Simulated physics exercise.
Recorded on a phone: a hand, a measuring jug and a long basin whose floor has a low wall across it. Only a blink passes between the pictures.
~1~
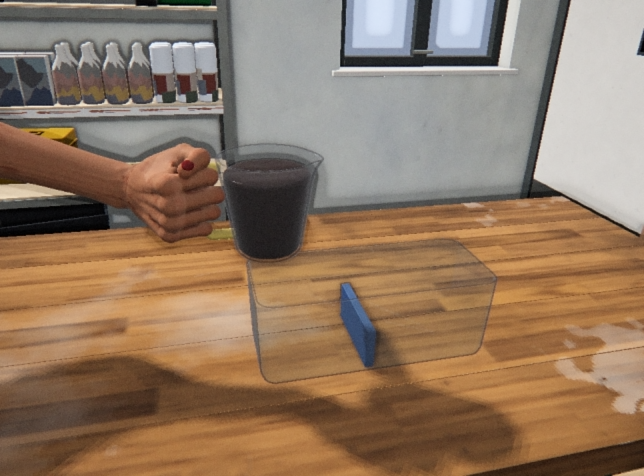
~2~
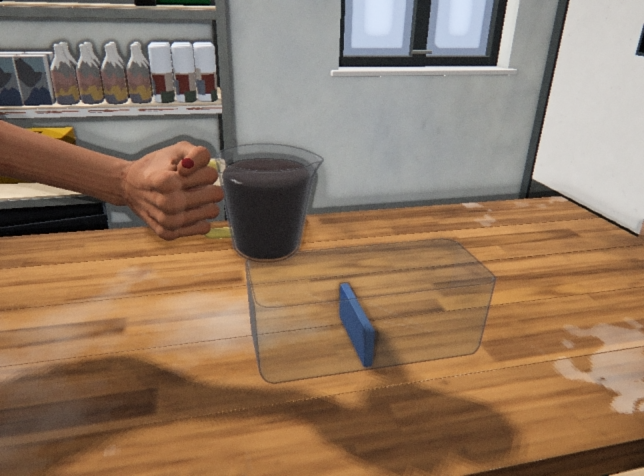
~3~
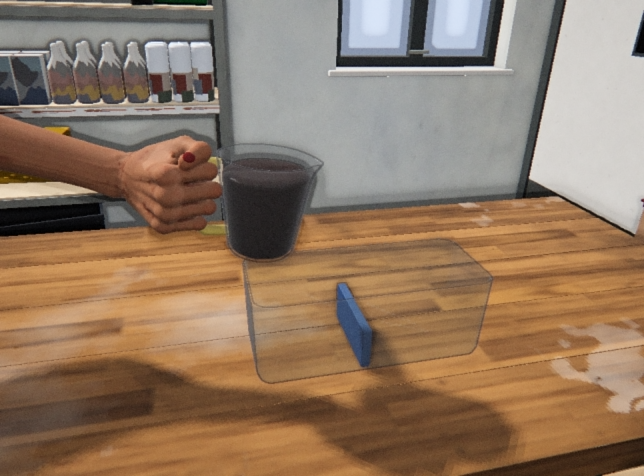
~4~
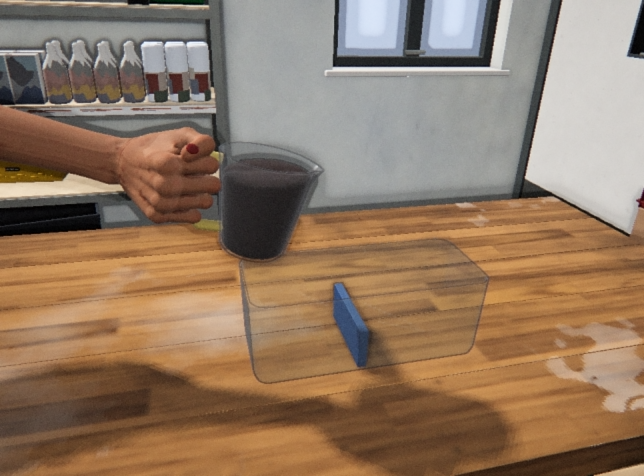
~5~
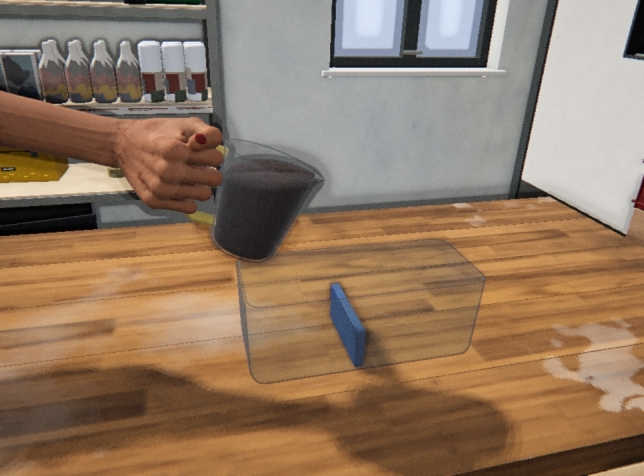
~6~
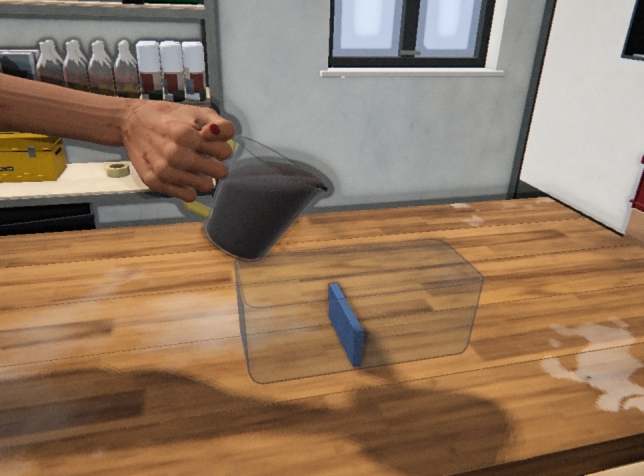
On a wooden counter, a hand held a clear jug of dark liquid beside a see-through basin with a small blue wall inside, then tilted it to the right until the liquid reached the lip.
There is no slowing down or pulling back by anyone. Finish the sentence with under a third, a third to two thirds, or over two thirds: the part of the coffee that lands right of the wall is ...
It is a third to two thirds.
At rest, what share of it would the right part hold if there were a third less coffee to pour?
I'd reckon close to 25 %.
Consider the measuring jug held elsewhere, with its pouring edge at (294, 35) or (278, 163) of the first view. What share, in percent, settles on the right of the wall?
In order, roughly 55 percent and 5 percent.
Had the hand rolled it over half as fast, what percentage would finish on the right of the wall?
Around 70 percent.
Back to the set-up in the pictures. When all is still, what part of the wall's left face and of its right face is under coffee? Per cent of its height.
It settles around 30 on the left side and around 30 on the right side.
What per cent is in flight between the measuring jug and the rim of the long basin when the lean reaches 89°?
Around 20 in a hundred, more or less.
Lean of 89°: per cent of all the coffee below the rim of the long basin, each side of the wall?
5 per cent left, 25 per cent right.
A moment on, the measuring jug is tipped on its side and 53 per cent is still to pour, 3 is left of the wall and 25 right of it.
Next, the measuring jug is tipped right over and 9 per cent is still to pour, 37 is left of the wall and 48 right of it.
Then the measuring jug is tipped right over and 0 per cent is still to pour, 50 is left of the wall and 49 right of it.
Later the measuring jug is tipped right over and 0 per cent is still to pour, 50 is left of the wall and 49 right of it.
Finally, 50 per cent lies left of the wall, 49 right of it and 1 outside.
